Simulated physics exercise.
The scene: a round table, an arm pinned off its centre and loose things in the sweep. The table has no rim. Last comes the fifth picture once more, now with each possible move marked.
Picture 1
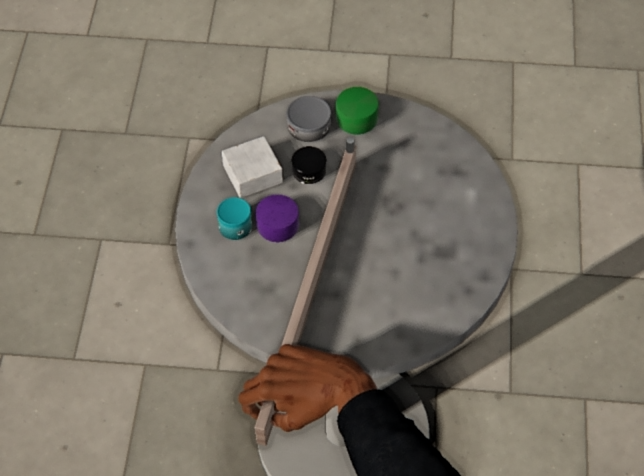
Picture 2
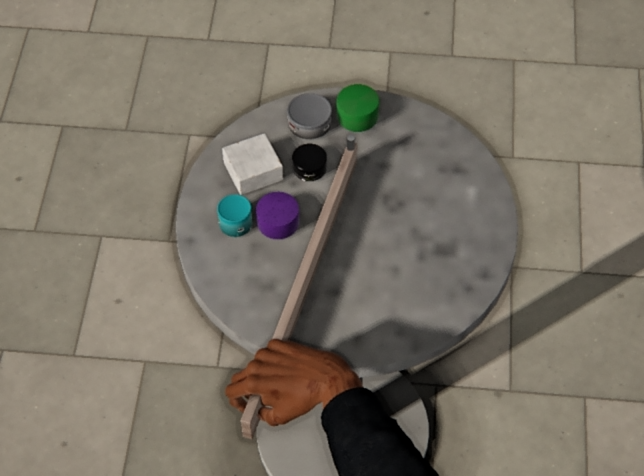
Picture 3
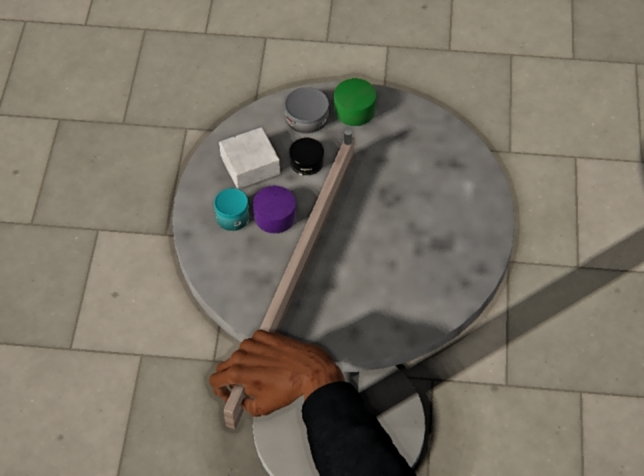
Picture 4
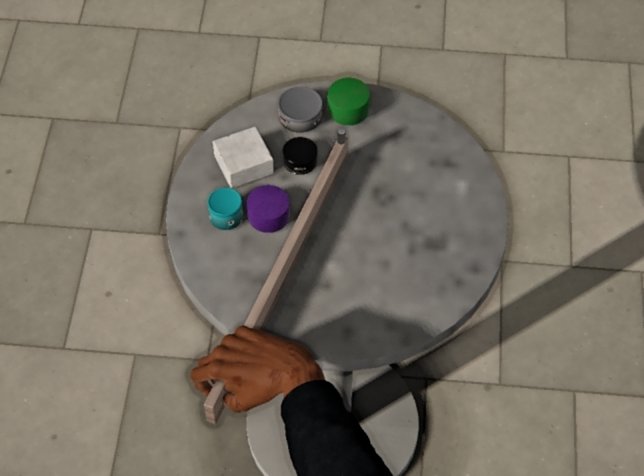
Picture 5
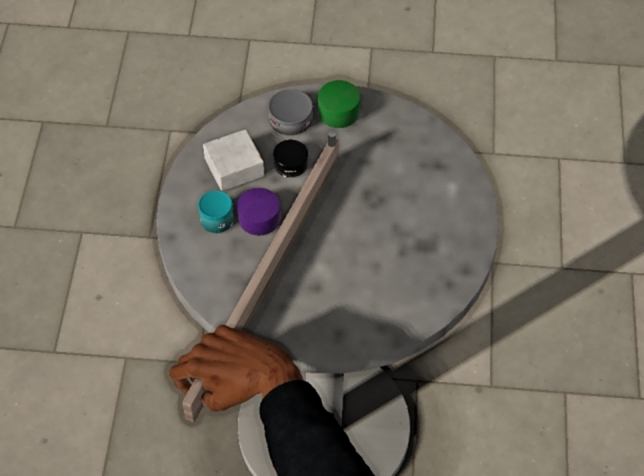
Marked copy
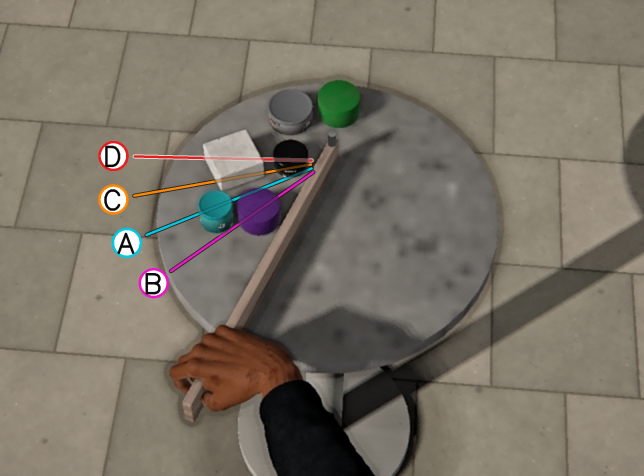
A hand in a dark sleeve grips the near end of a long pinkish rod lying across a round, mottled grey table, seen from above on pale paving. Left of the rod sit a grey tub, green tin, white block, black pot, turquoise tub and purple pot. The hand swings the rod's near end leftward while the pots and block stay put, and the view drifts slightly.
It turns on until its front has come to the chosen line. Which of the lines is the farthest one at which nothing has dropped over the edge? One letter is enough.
C.
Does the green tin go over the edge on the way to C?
No.
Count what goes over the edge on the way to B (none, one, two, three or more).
The count is none.
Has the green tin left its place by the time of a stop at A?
No.
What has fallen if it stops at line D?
It is the turquoise tub.
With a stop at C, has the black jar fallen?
No.
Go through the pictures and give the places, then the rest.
In the first picture, arm (323, 236); green tin (357, 111); white block (253, 167).
In the second picture, arm (318, 232); grey tub (310, 116).
In the third picture, arm (311, 225); turquoise tub (232, 210).
In the fourth picture, arm (301, 223); green tin (349, 101).
In the fifth picture, arm (287, 224); grey tub (291, 112); purple pot (259, 211); turquoise tub (216, 212).
On the marked copy, A at (231, 201); B at (244, 220); C at (223, 180); D at (223, 158).
Following C. Soon after the start, arm (255, 206); turquoise tub (207, 211); purple pot (243, 201).
Later, arm (234, 182); turquoise tub (187, 194); white block (227, 144).
In the end, arm (227, 163); turquoise tub (171, 167); white block (228, 128); nothing has fallen.
As for the rest, A is safe but short; B is safe but short; D drops the turquoise tub.
